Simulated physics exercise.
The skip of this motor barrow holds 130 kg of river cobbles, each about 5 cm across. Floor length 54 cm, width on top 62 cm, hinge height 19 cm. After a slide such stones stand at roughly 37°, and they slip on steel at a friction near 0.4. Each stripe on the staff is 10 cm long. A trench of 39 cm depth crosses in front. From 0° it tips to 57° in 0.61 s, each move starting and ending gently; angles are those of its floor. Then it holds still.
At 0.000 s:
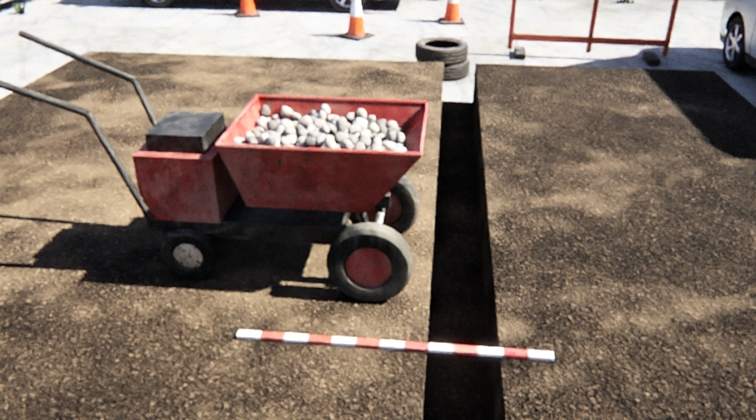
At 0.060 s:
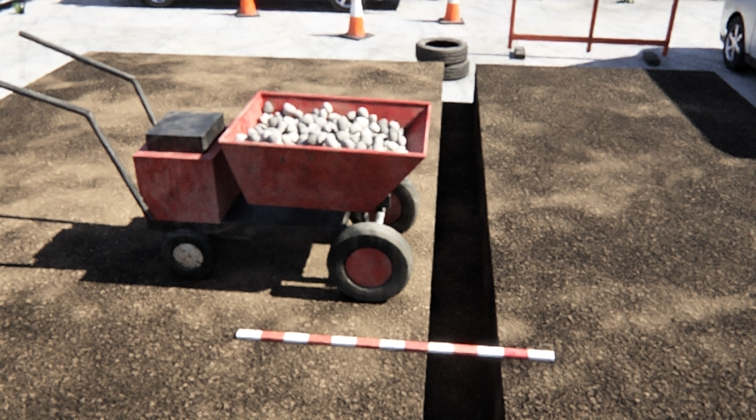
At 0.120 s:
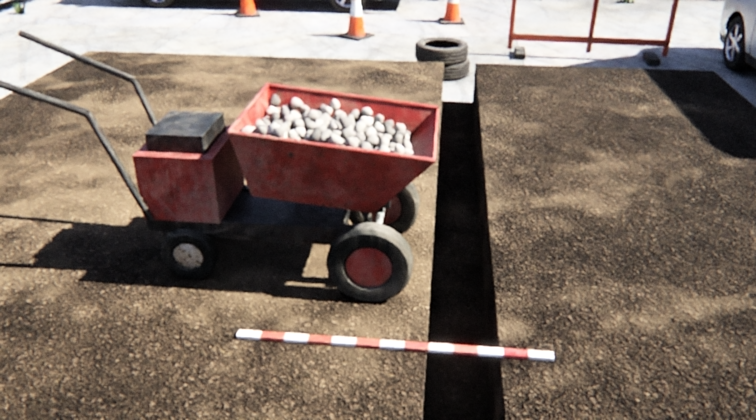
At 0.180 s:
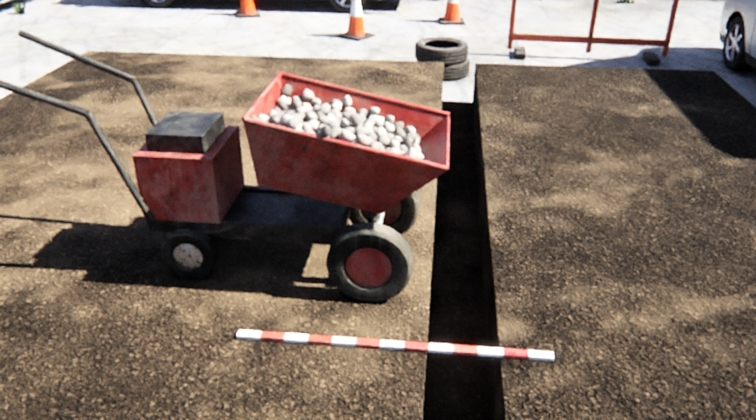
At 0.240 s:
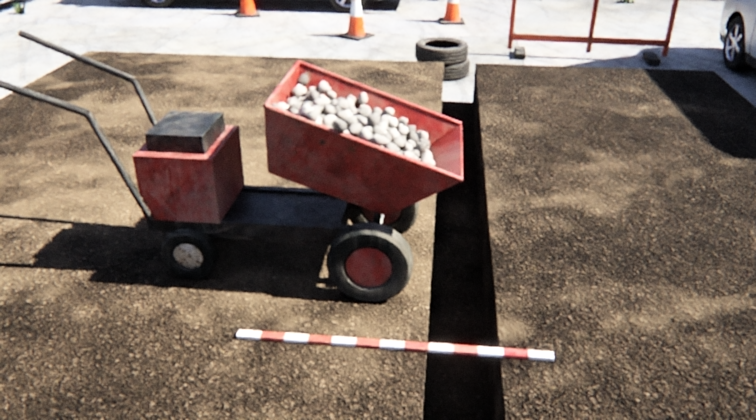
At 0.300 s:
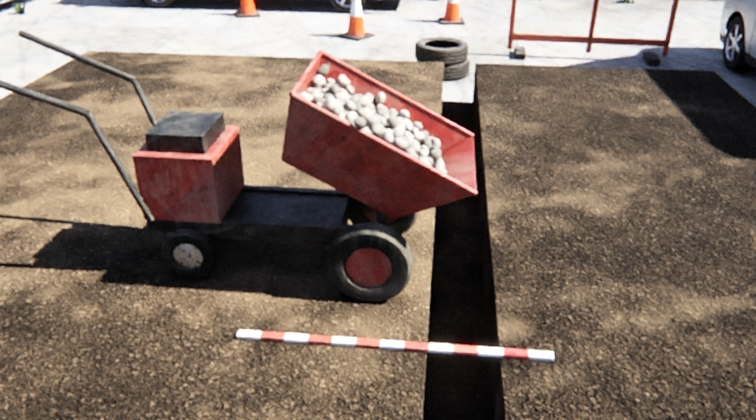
A red skip full of grey stones on a motor barrow tilts steadily down toward the right.
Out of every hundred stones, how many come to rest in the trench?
About 3 per cent.
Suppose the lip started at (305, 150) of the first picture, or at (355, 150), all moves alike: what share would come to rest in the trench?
Near 45 per cent from the first place, 30 from the second.
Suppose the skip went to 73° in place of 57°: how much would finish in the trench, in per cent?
Then about 5 per cent.
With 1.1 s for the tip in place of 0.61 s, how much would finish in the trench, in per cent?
It would be near 5 per cent.
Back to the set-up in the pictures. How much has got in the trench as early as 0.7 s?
Some 0 per cent.
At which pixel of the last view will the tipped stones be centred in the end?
Near (564, 273).
After 0.5 s the floor is at 48°; 100 % in the skip; the foremost stones are at (470, 194).
After 0.7 s the floor is at 57°; 93 % in the skip, 7 % past the trench; the foremost stones are at (552, 253).
After 1.1 s the floor is at 57°; 57 % in the skip, 43 % past the trench; the foremost stones are at (675, 291).
After 3.0 s the floor is at 57°; 43 % in the skip, 3 % in the trench, 54 % past the trench; the foremost stones are past the picture's edge.
